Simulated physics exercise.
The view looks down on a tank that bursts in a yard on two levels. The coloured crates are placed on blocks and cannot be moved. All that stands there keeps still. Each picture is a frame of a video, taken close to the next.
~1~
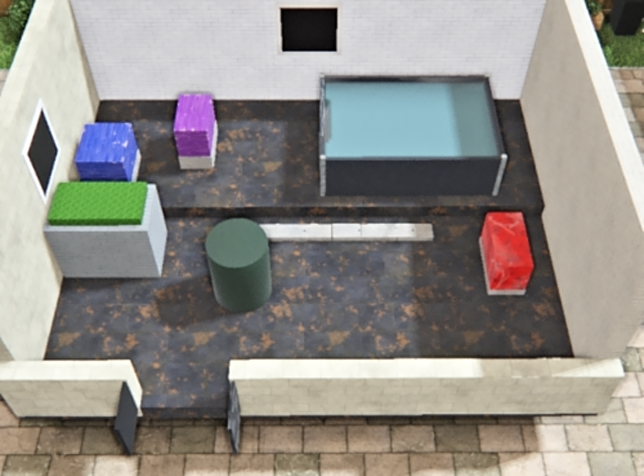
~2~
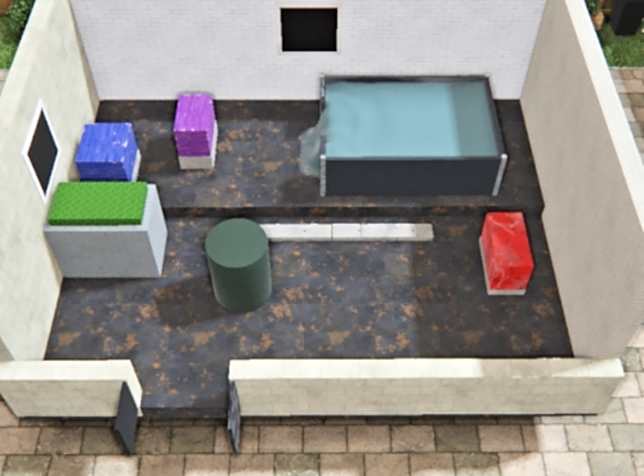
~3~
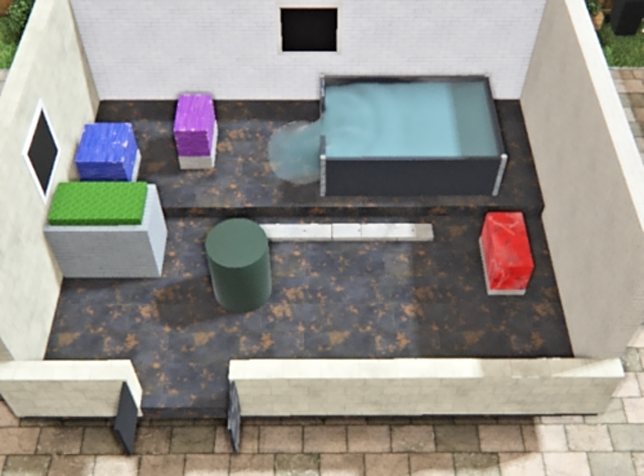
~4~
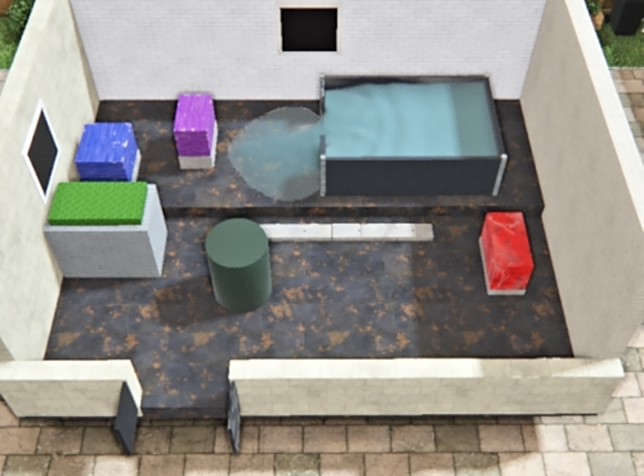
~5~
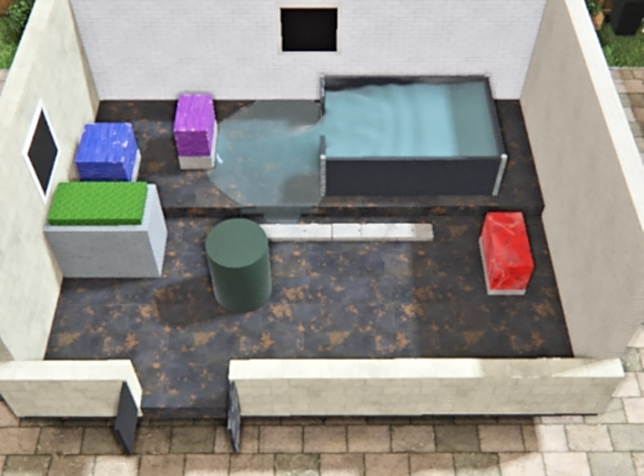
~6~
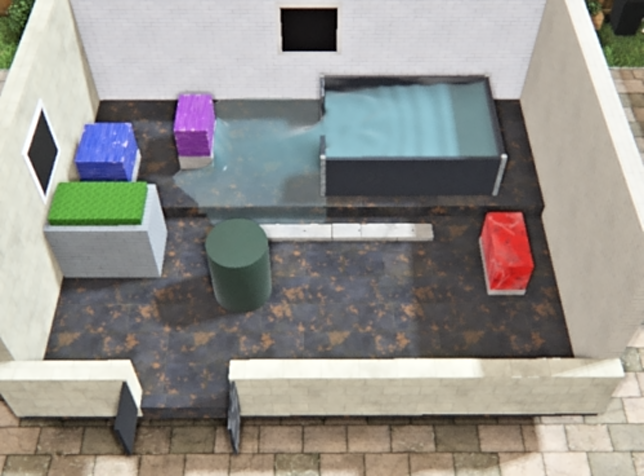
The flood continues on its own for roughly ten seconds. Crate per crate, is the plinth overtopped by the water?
Outcome: Red crate: Untouched; blue crate: Touched; purple crate: Touched.
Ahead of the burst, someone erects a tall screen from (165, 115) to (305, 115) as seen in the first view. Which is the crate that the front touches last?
The one in red.
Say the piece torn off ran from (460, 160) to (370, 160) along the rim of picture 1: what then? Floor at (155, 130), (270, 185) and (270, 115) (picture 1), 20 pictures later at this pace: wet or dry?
In order: Spared, spared, spared.
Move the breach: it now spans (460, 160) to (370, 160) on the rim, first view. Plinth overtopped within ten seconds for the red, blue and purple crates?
Here goes: Red crate - hit; blue crate - left alone; purple crate - left alone.
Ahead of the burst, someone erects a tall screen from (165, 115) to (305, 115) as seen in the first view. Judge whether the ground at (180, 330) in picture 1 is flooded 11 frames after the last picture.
There: Flooded.
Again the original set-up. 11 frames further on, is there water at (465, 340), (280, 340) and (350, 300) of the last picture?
First spared, second spared, third spared.
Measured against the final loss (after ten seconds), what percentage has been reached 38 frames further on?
Estimated share: Close to 45 %.
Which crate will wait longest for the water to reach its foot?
I think it's the red-painted one.
A moment on, water covers 25 % of the floor; the red crate not reached, the blue crate water round its plinth, the purple crate water round its plinth.
Next, water covers 40 % of the floor; the red crate not reached, the blue crate water round its plinth, the purple crate water round its plinth.
Then, water covers 50 % of the floor; the red crate not reached, the blue crate water round its plinth, the purple crate water round its plinth.
Later, water covers 70 % of the floor; the red crate water round its plinth, the blue crate water round its plinth, the purple crate water round its plinth.
In the end, water covers 90 % of the floor; the red crate stayed above the water, the blue crate was topped, the purple crate was topped.
